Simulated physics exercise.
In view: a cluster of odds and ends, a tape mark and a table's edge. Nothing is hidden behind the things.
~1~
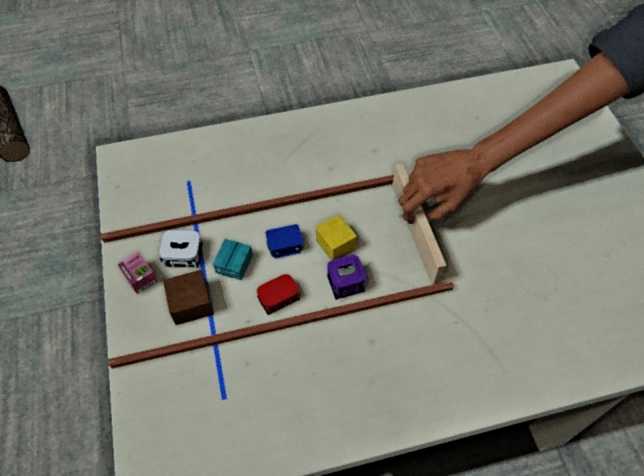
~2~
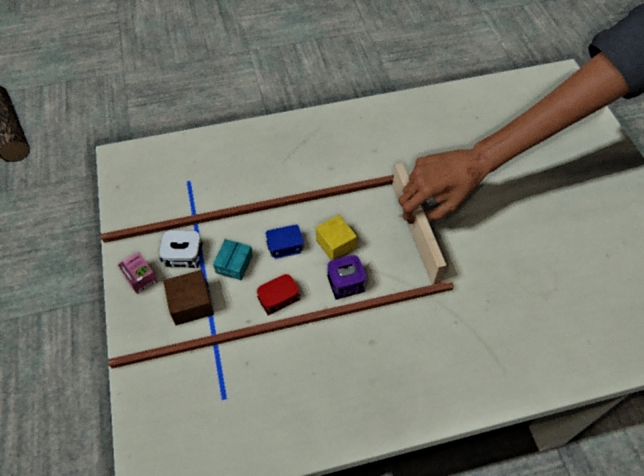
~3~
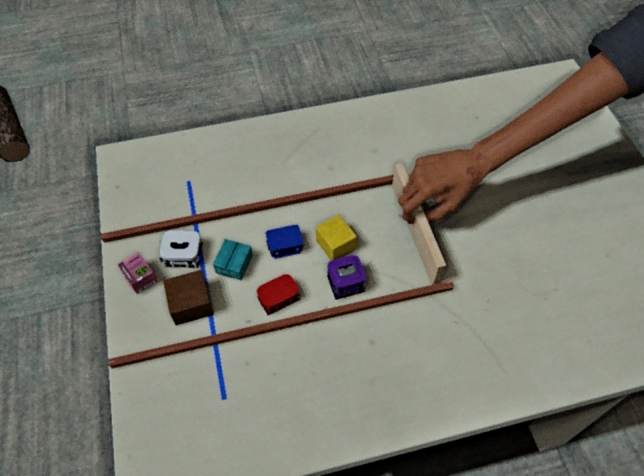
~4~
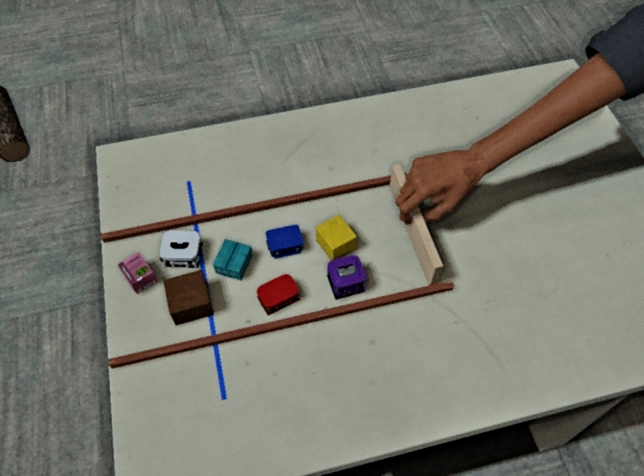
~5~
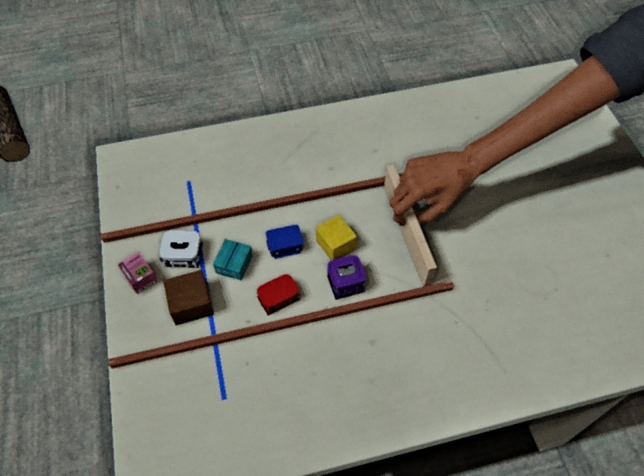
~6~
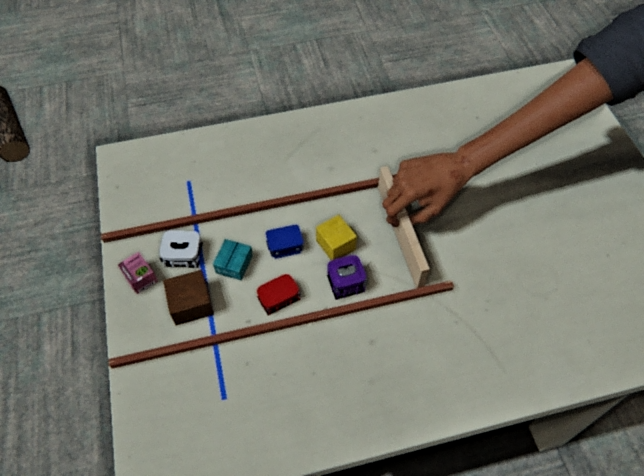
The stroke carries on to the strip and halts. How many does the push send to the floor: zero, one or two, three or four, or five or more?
As it turns out, the number that fall off is one or two.
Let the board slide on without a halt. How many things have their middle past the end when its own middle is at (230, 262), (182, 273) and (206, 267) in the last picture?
It would be 0, 3 and 1.
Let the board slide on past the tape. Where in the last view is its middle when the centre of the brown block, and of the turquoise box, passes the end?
Near (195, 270) and (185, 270).
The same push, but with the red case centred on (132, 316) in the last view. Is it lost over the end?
From there it holds on.
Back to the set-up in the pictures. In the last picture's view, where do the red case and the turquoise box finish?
The red case at (156, 320), the turquoise box at (123, 283).
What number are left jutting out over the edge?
The number is 1.
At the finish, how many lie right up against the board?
That makes 2.
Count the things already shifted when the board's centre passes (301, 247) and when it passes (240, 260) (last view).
The counts are 5 and 8.
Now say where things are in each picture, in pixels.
Pink box (138, 273); white case (182, 250); brown block (189, 297); board (417, 222); tape (204, 278), in the first frame.
White case (182, 250); yellow block (336, 238), in the second frame.
Brown block (189, 298); turquoise box (233, 260), in the third frame.
Pink box (138, 273); board (415, 223), in the fourth frame.
White case (182, 250); blue case (285, 242), in the fifth frame.
Pink box (138, 273); white case (182, 250); brown block (189, 298); board (402, 225); tape (204, 278), in the sixth frame.
A little later, none off yet; pink box at rest near (138, 273); white case at rest near (182, 250); brown block at rest near (189, 298).
When it is over, the number that fall off is one or two; down, pink box.
